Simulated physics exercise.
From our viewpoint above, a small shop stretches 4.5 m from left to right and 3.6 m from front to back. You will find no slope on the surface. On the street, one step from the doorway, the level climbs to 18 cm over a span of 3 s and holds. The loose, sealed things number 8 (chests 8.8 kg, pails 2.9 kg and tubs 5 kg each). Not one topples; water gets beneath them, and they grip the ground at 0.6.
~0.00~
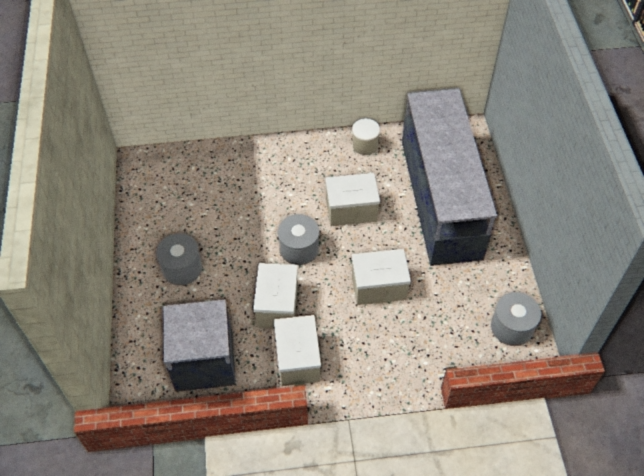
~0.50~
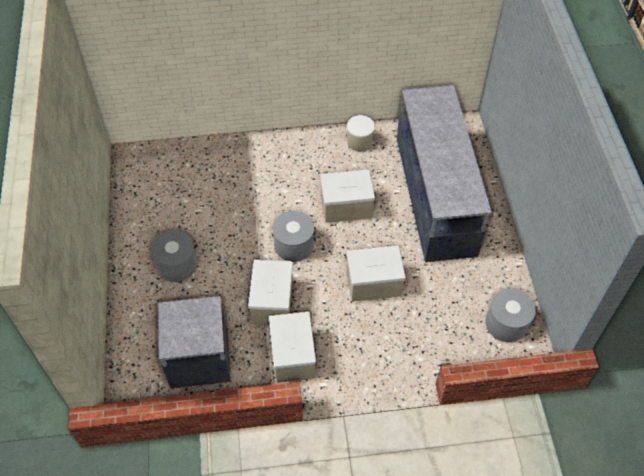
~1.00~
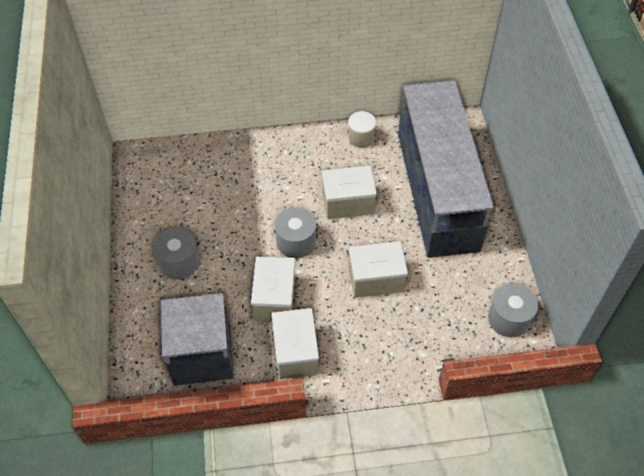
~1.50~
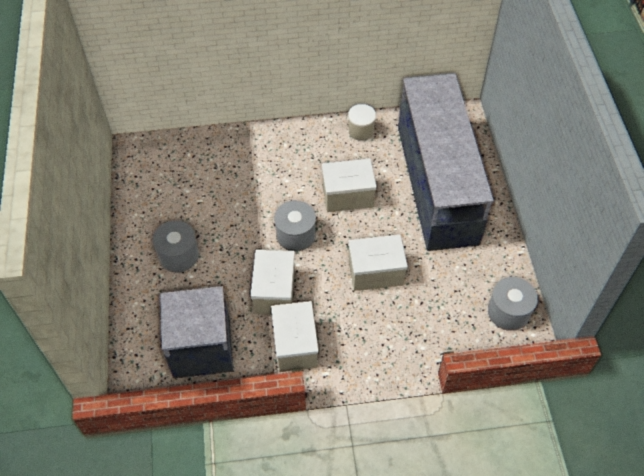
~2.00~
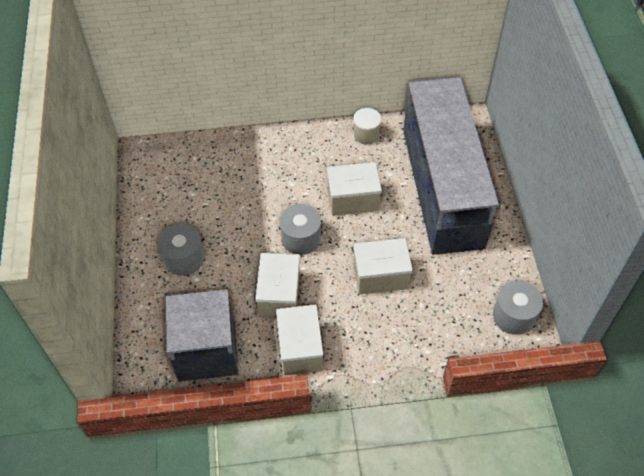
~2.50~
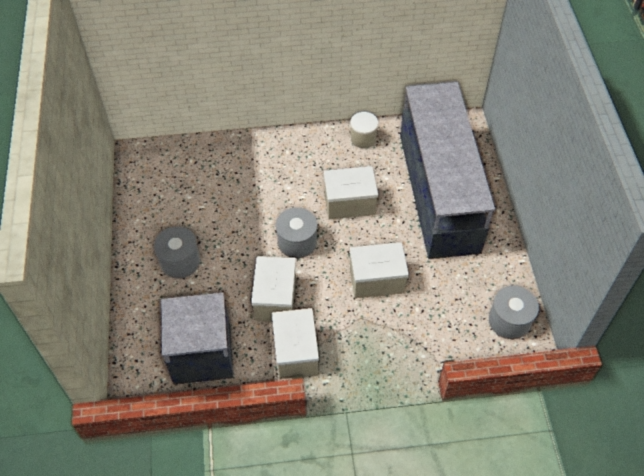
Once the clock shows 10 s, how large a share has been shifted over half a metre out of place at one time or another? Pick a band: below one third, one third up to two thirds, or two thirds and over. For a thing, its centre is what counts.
The share is one third up to two thirds.
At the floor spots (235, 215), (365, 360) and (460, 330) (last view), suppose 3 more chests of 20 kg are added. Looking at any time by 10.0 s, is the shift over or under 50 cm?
Well, it goes below, above, below.
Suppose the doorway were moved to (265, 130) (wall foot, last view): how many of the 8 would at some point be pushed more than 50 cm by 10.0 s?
The answer then is 7.
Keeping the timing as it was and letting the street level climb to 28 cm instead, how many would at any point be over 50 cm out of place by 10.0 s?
Then 7.
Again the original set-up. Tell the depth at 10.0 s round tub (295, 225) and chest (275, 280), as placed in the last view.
About 6 and 5 cm.
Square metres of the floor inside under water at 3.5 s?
About 3.0 m2.
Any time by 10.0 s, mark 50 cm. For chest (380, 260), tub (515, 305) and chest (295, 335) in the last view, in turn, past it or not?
Taking them in turn, the first is beyond the limit, the second within the limit and the third within the limit.
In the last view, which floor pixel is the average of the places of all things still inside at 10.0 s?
Mean position approx. (279, 250).
After 3.5 s 0 of 8 are over 50 cm from their spots; 0 afloat.
After 4.5 s 2 of 8 are over 50 cm from their spots; 1 afloat.
After 7.0 s 4 of 8 are over 50 cm from their spots; 4 afloat.
After 10.0 s 3 of 8 are over 50 cm from their spots, and 4 have been at some point; 7 afloat.
